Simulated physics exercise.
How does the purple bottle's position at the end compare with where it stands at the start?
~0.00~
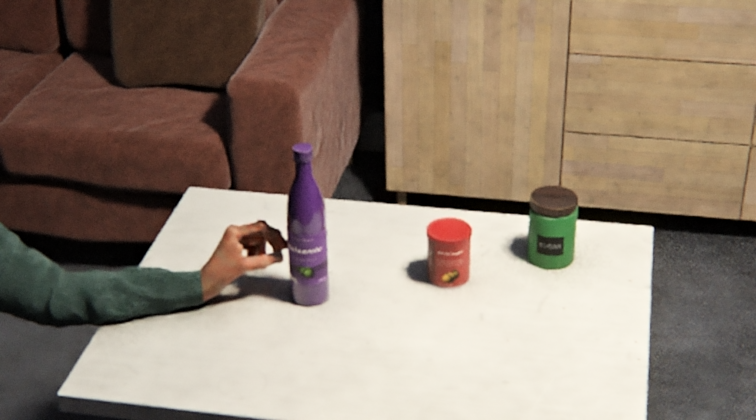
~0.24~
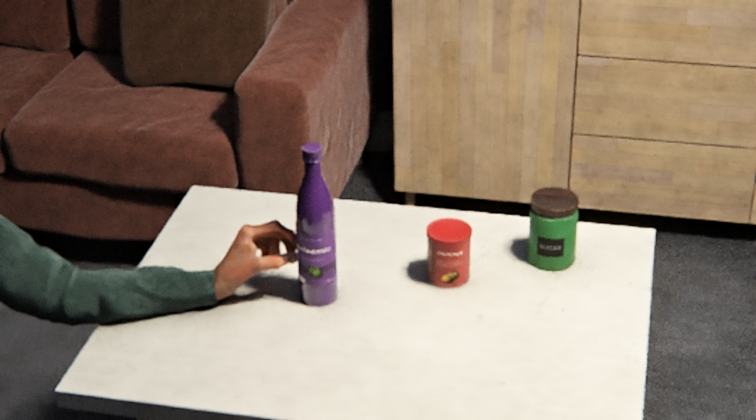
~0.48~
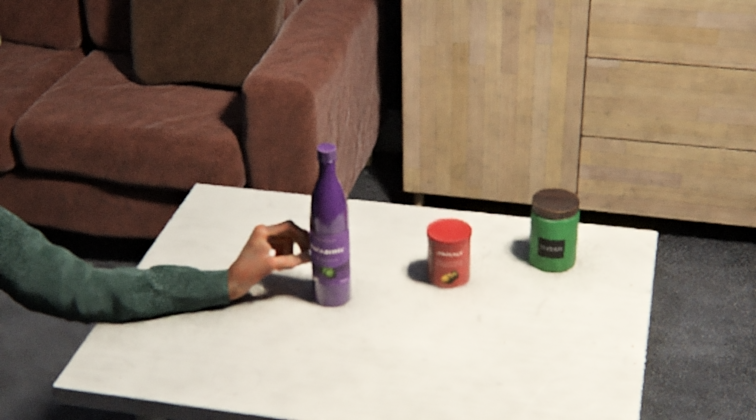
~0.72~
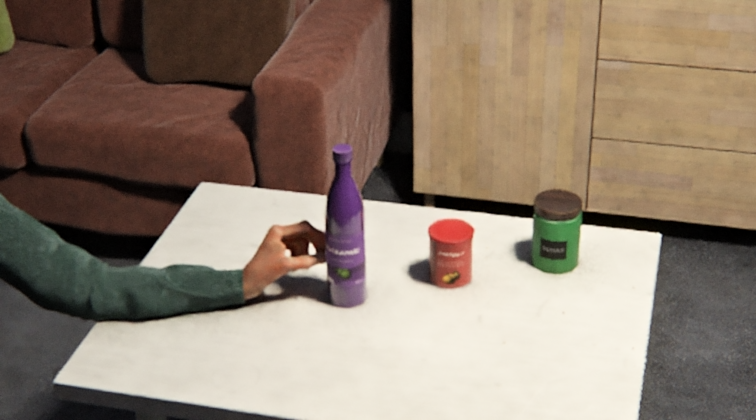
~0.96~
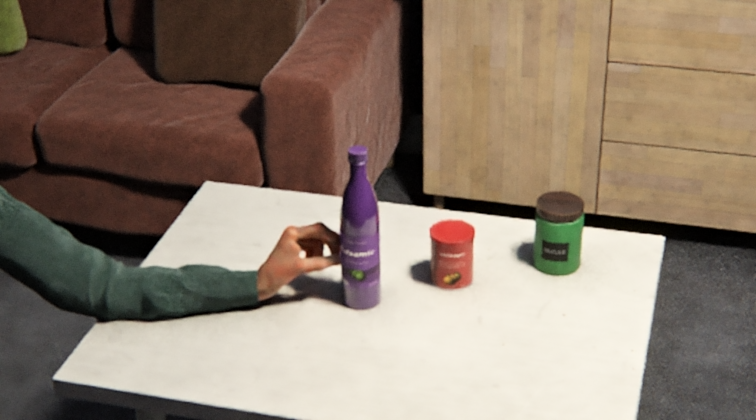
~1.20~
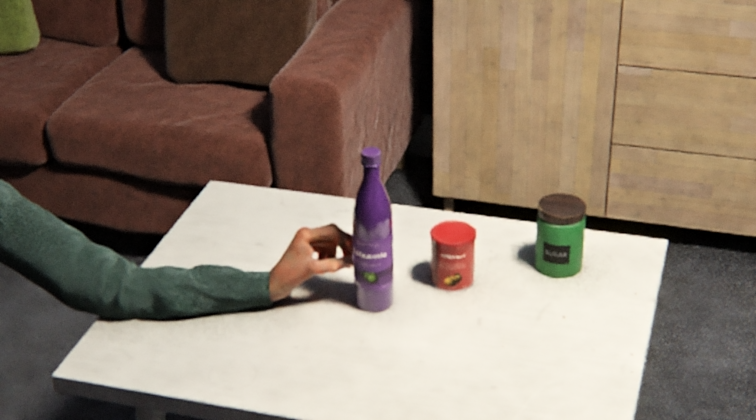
At the end the purple bottle stands further to the right than at the start, with a smaller gap between it and the red tin.
